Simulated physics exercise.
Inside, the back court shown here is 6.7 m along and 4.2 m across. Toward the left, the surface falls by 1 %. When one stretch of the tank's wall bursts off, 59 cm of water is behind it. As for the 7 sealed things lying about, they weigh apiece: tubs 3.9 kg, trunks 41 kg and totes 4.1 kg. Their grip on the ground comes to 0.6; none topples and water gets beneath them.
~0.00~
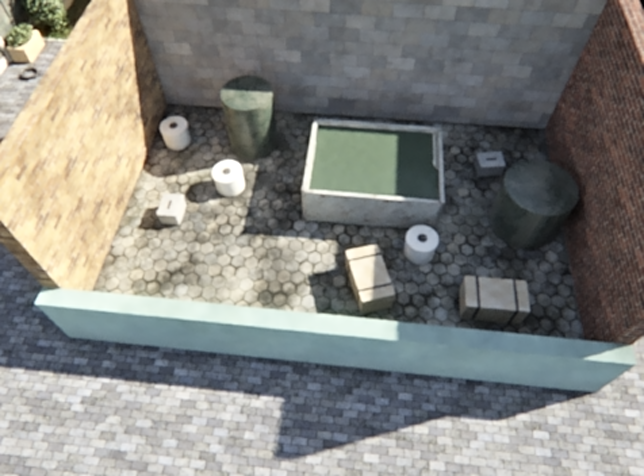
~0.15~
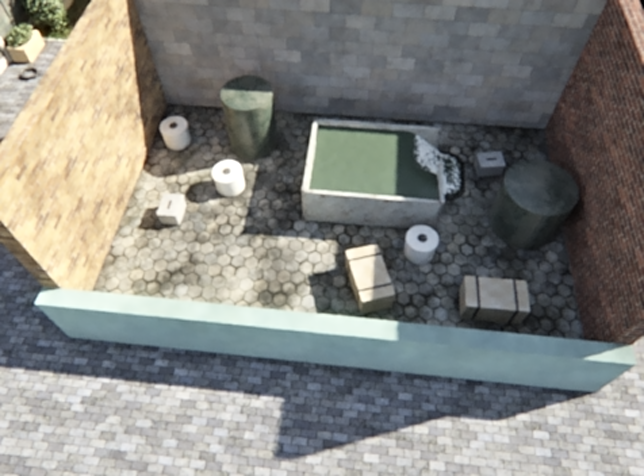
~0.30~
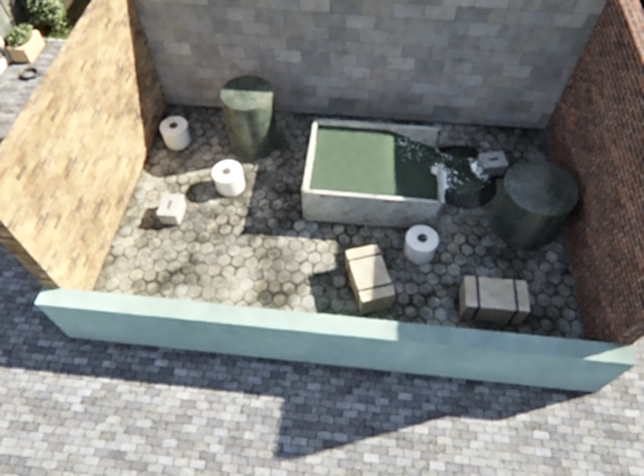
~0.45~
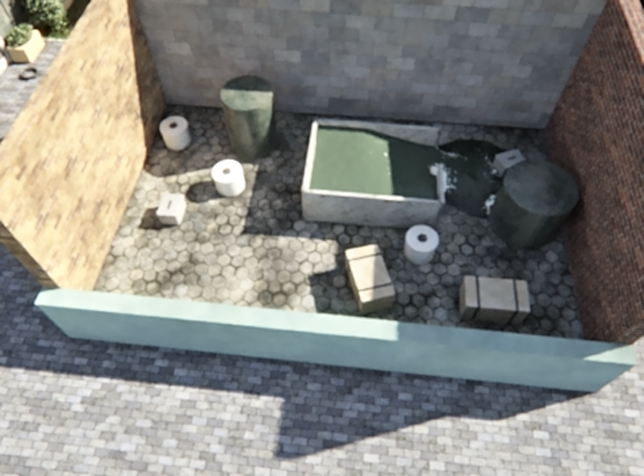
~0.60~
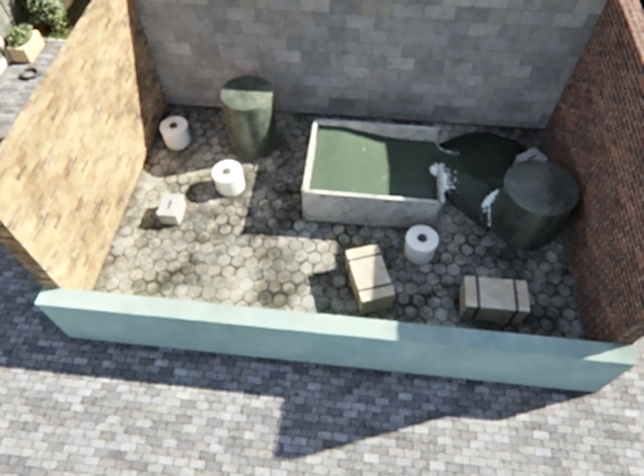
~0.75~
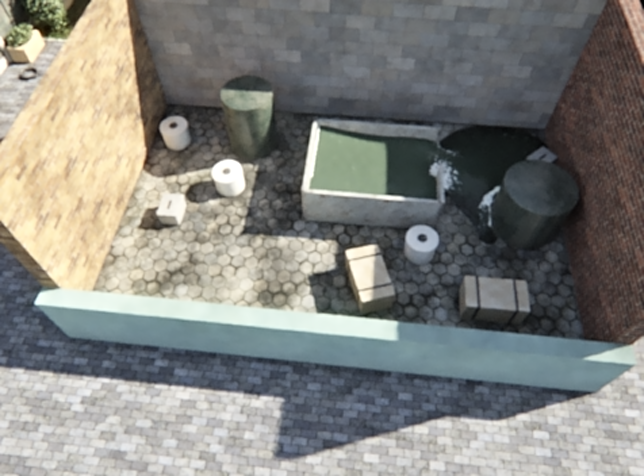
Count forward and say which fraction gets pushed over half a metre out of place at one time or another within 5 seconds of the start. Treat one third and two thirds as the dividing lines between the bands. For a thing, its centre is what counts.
My bet is the share falls short of a third.
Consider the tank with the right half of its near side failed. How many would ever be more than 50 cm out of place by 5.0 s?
Result: 3 of them.
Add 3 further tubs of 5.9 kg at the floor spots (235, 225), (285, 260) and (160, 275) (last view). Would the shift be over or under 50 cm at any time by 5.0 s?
First falls shy, second falls shy, third falls shy.
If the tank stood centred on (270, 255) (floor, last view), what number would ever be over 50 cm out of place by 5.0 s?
Then 2 of them would.
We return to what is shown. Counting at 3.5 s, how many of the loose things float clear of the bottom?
1 at that moment.
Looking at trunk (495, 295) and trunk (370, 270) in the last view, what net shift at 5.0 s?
The first ends 0 centimetres from its start and the second 0 centimetres.
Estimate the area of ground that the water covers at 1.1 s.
I'd put it close to 6.5 m2.
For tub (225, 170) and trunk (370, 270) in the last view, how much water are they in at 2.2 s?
Depths: Near 0 cm, then near 0 cm.
After 1.1 s 1 of 7 are over 50 cm from their spots; 1 afloat.
After 2.2 s 1 of 7 are over 50 cm from their spots; 1 afloat.
After 3.5 s 1 of 7 are over 50 cm from their spots; 1 afloat.
After 5.0 s 1 of 7 are over 50 cm from their spots, and 1 have been at some point; 1 afloat.
